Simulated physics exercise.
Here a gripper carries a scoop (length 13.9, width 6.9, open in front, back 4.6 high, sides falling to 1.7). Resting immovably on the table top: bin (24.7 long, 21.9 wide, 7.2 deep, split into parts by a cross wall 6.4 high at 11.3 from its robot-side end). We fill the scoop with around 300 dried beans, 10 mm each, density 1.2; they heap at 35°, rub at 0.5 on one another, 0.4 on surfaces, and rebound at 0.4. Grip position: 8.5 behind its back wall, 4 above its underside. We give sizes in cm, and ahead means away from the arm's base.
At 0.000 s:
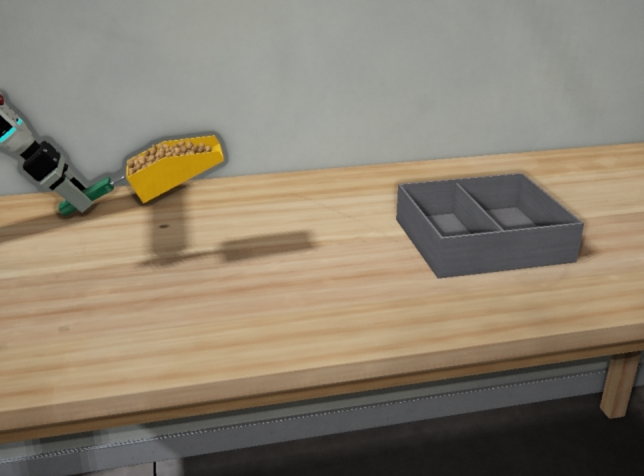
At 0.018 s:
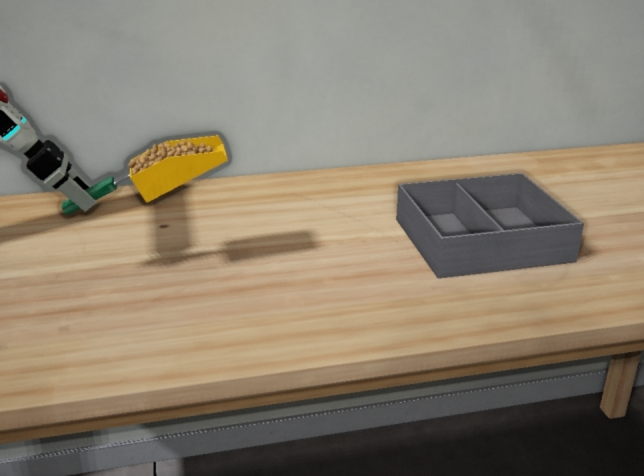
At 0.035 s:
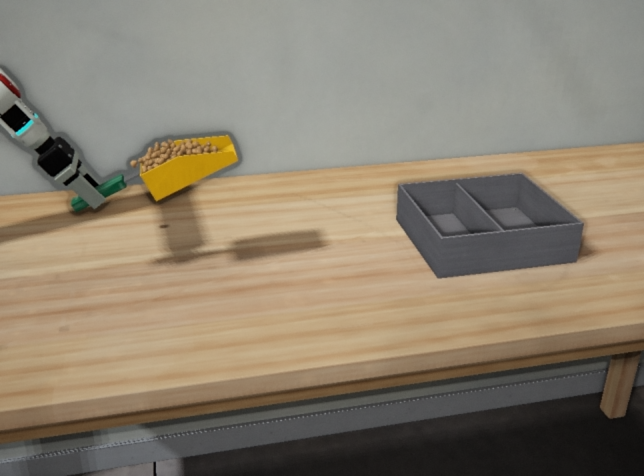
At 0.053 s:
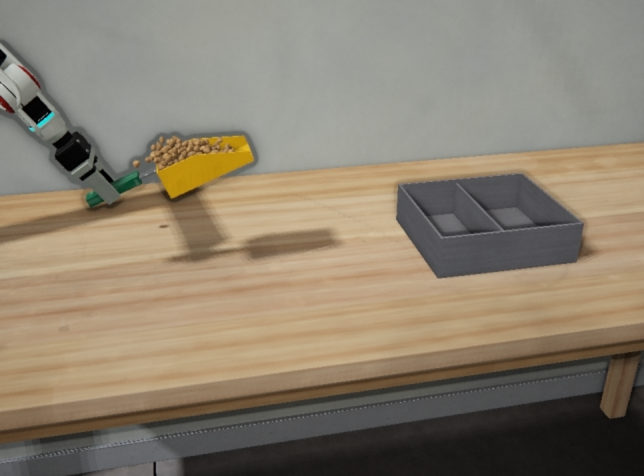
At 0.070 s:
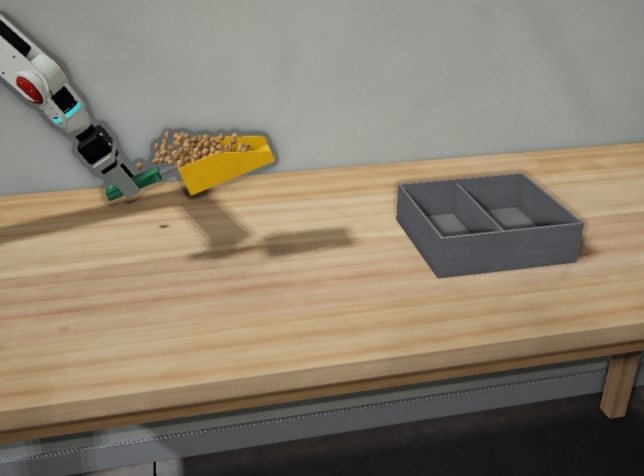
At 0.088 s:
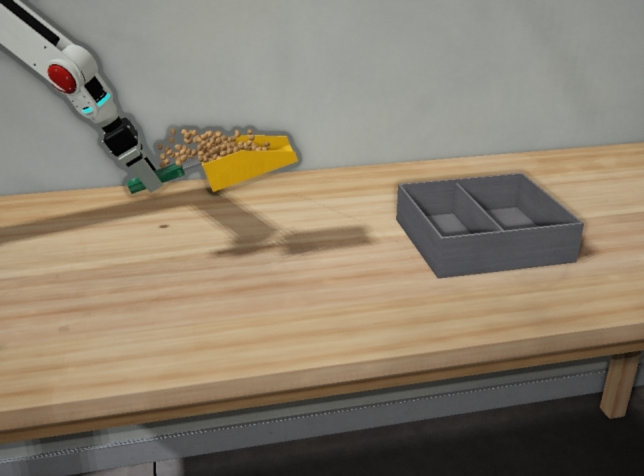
The video shows a robotic arm carrying a yellow scoop of beans rightward above a wooden table, toward the side where a gray divided box sits still; the scoop gradually levels as some beans slide off its back near the gripper.
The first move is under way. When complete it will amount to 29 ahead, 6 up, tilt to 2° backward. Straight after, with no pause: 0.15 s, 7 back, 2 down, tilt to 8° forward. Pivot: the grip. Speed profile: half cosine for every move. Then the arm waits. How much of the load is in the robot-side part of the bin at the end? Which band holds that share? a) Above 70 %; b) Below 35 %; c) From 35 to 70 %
Below 35 % (b).
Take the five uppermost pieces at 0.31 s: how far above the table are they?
Close to 18 cm.
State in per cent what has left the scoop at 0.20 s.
So far around 20 % is out.
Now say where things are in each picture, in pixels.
In the first frame, scoop floor at (174, 175), tilted 25° backward; upper third of the load around (176, 156), from x 130 to 210, top at y 145; 305 on the scoop.
In the second frame, scoop floor at (178, 174), tilted 25° backward; upper third of the load around (177, 156), from x 130 to 210, top at y 145.
In the third frame, scoop floor at (187, 174), tilted 23° backward; upper third of the load around (181, 154), from x 135 to 220, top at y 140; 304 on the scoop, 1 in flight or on a rim.
In the fourth frame, scoop floor at (202, 172), tilted 22° backward; upper third of the load around (190, 151), from x 135 to 230, top at y 140; 303 on the scoop, 2 in flight or on a rim.
In the fifth frame, scoop floor at (222, 170), tilted 19° backward; upper third of the load around (200, 148), from x 140 to 250, top at y 135; 290 on the scoop, 15 in flight or on a rim.
In the sixth frame, scoop floor at (244, 168), tilted 16° backward; upper third of the load around (215, 146), from x 140 to 275, top at y 130; 278 on the scoop, 27 in flight or on a rim.
After 0.20 s, tilted 2° backward, highest piece 25 above the table; 241 on the scoop, 64 in flight or on a rim.
After 0.31 s, tilted 5° forward, highest piece 21 above the table; 33 on the table or floor, 2 in the robot-side part, 2 in the far-side part, 1 on the scoop, 267 in flight or on a rim.
After 0.56 s, tilted 8° forward, highest piece 9 above the table; 182 in the far-side part, 78 on the table or floor, 42 in the robot-side part, 3 in flight or on a rim.
After 1.61 s, tilted 8° forward, highest piece 4 above the table; 182 in the far-side part, 81 on the table or floor, 42 in the robot-side part.
At rest, 182 in the far-side part, 81 on the table or floor, 42 in the robot-side part. That is 14 % in the robot-side part of the bin.
